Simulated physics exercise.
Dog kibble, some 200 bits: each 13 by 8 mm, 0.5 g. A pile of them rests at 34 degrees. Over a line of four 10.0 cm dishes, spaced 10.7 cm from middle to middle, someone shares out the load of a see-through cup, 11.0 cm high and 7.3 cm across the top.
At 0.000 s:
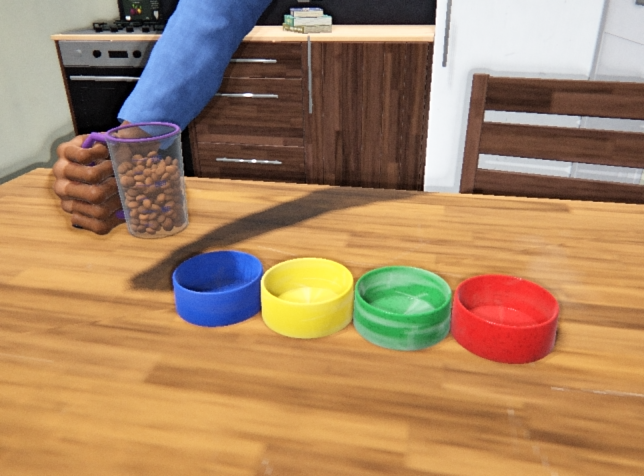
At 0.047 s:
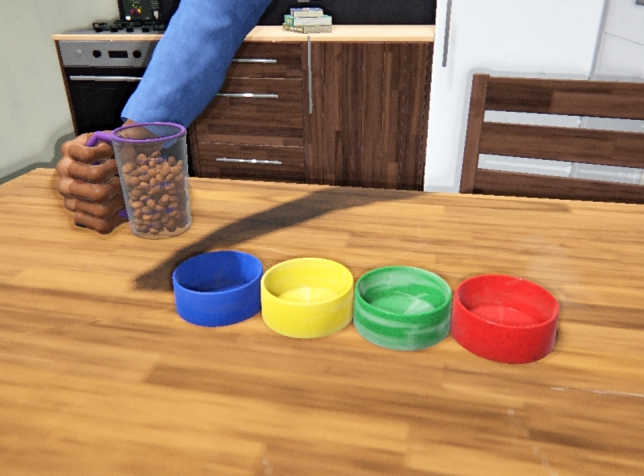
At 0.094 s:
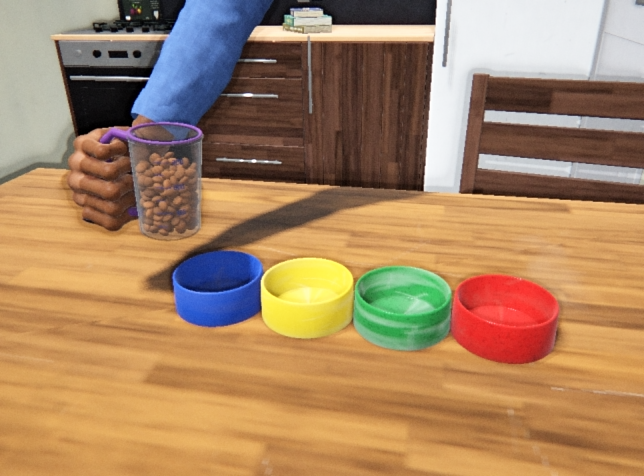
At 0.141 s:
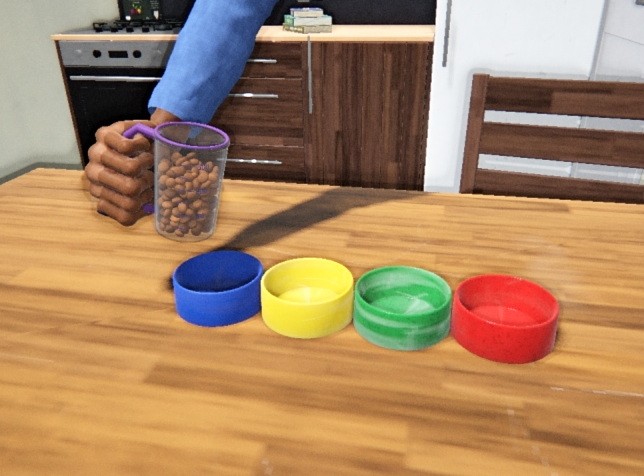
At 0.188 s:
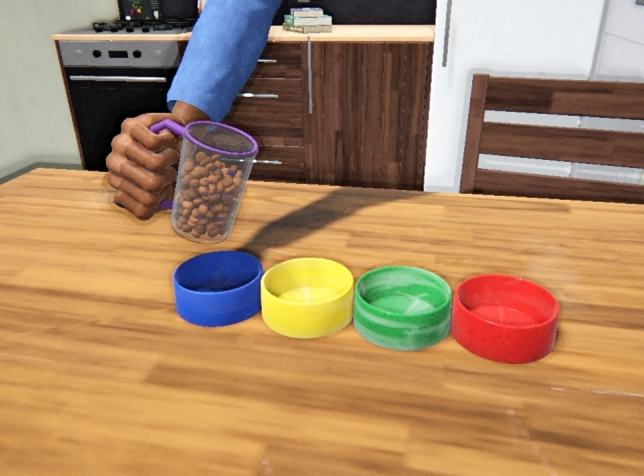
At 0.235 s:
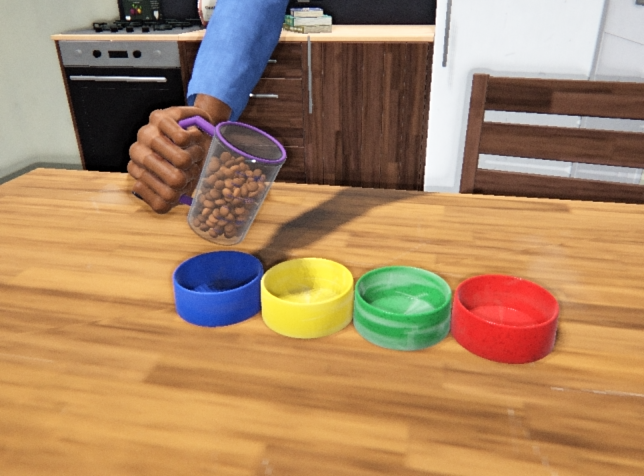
A hand at the end of a blue-sleeved arm holds a see-through cup of brown kibble by its purple handle at the left of a wooden kitchen table, seen from slightly above. Blue, yellow, green and red dishes stand empty in a row from left to right, before dark cabinets. The hand moves the cup rightward above the blue dish, leaning it steadily right, while the view stays still.
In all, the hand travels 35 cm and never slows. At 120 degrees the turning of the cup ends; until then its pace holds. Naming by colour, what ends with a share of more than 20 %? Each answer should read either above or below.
Red - above, blue - below, green - below, yellow - below, counter - above.
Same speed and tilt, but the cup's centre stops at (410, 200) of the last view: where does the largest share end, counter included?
Red.
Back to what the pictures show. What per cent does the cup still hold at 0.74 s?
I'd put it at roughly 95 per cent.
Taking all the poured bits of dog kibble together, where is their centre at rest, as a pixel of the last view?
Near (527, 323).
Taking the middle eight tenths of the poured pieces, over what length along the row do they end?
It covers some 17 centimetres of the row.
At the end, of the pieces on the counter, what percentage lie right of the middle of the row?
About 100 %.
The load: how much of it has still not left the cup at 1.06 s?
Some 15 per cent of the load.
After 0.54 s, tilt 73 degrees; cup holds 100 %.
After 0.74 s, tilt 103 degrees; cup holds 95 %.
After 1.06 s, tilt 120 degrees; cup holds 15 %, red 55 %.
At rest (1.8 s), red 70 %, blue 0 %, green 0 %, yellow 0 %, counter 30 %.
